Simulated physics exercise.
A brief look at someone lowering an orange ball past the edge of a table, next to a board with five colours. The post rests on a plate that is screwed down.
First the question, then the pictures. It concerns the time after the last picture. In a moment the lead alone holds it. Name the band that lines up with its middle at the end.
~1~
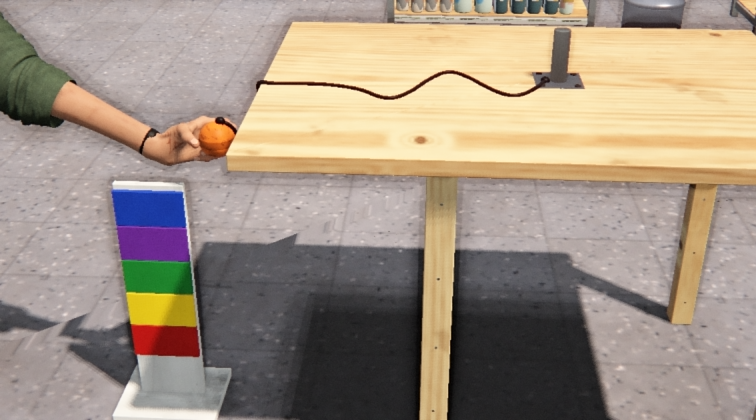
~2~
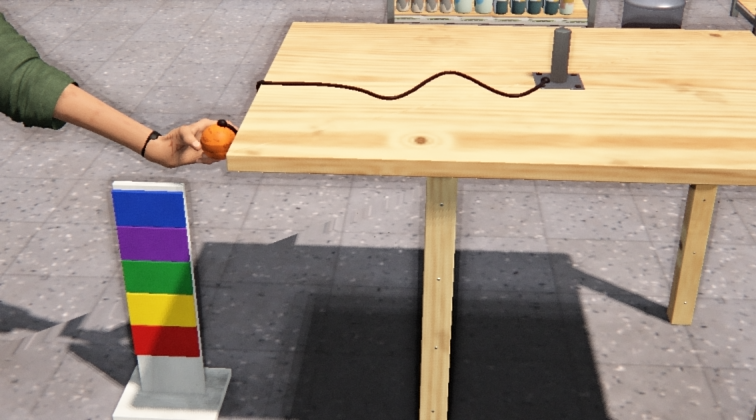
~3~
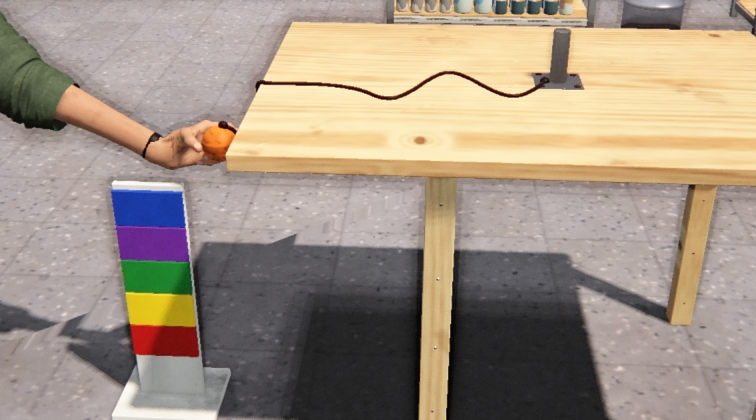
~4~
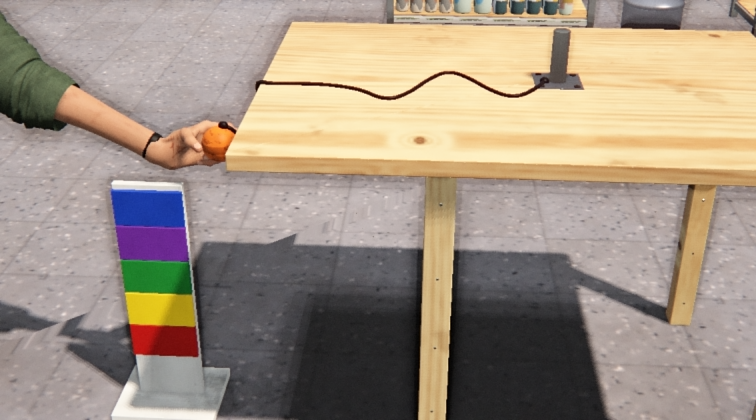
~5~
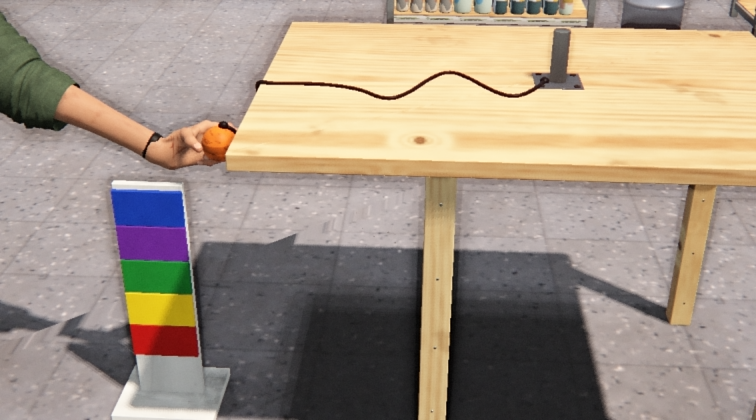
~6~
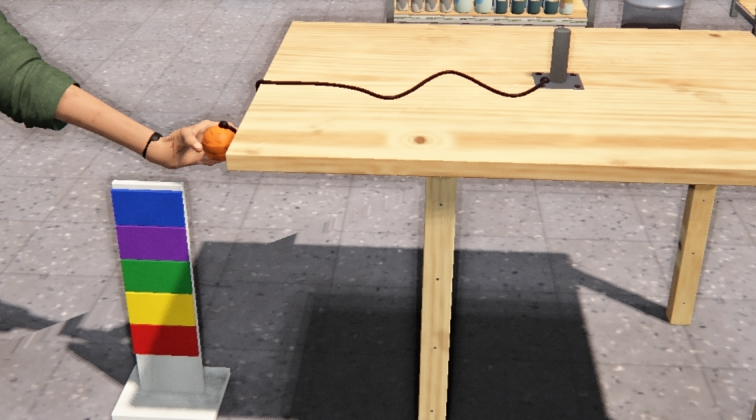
It lines up with green.
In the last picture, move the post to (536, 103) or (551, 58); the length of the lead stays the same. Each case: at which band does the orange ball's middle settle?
The first case gives yellow, the second gives green.
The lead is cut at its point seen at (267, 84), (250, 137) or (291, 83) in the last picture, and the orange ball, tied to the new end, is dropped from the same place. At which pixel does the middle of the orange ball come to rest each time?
About (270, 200), then (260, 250), then (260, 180).
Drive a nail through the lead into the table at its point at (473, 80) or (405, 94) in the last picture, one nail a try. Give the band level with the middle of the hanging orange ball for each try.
Purple, then blue.
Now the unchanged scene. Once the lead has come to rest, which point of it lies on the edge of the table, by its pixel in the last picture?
That would be the bit at (364, 91).
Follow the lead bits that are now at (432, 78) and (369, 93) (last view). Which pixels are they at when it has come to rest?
Near (368, 82) and (267, 84).
Early on, ball near (294, 269); level with green.
Midway, ball near (256, 274); level with green.
Finally, ball near (269, 276); level with green. The green one.
